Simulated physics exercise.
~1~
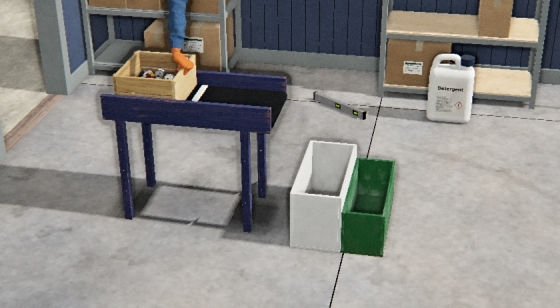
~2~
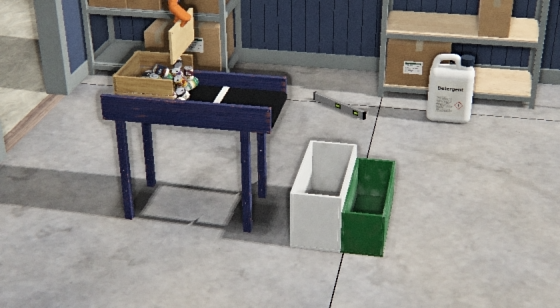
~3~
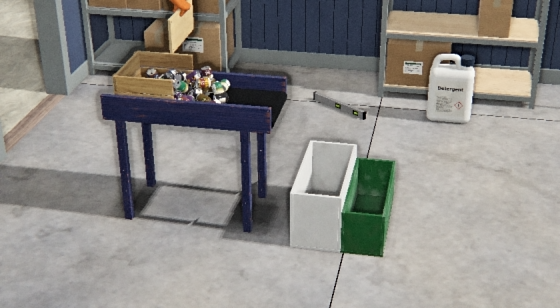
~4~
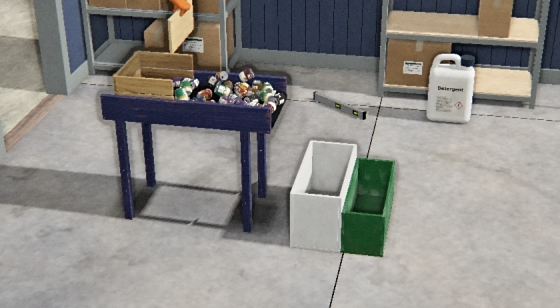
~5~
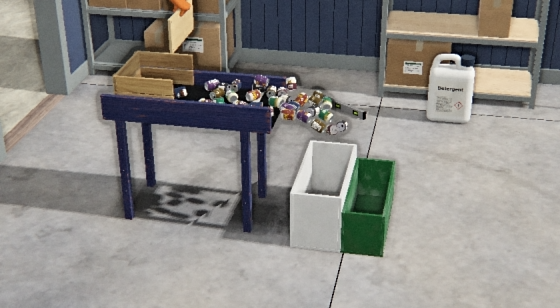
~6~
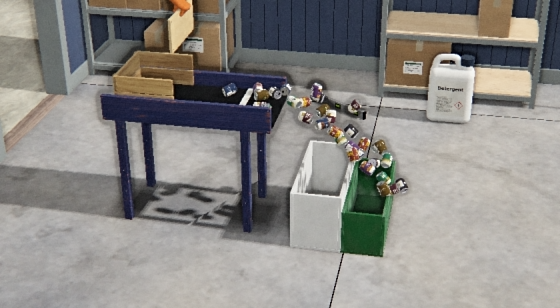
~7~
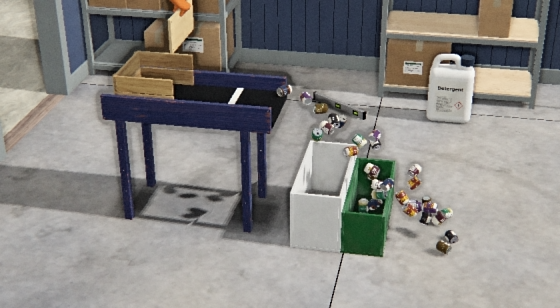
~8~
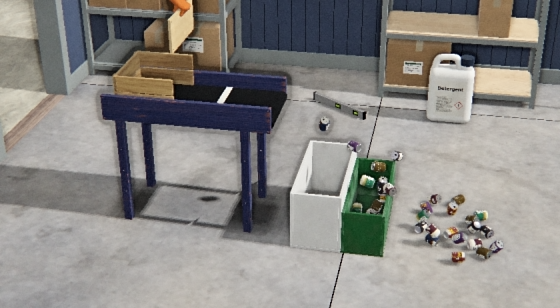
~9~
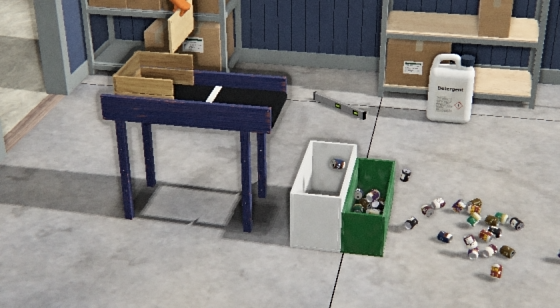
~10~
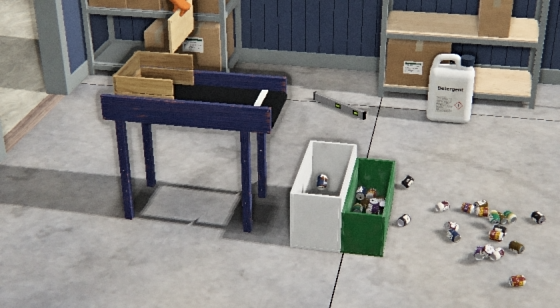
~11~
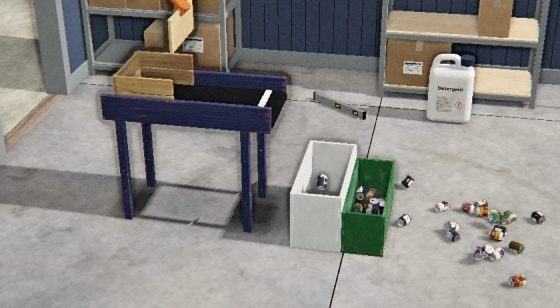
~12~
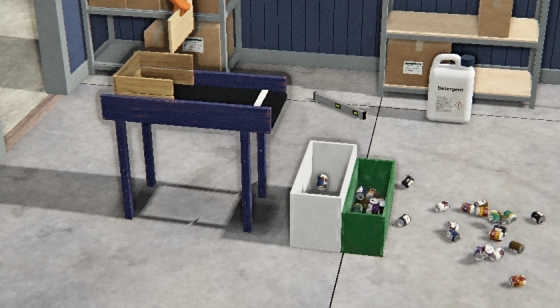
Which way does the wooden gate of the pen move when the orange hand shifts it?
The gate moves up, raised by the orange hand so that the cans can spill out onto the belt.
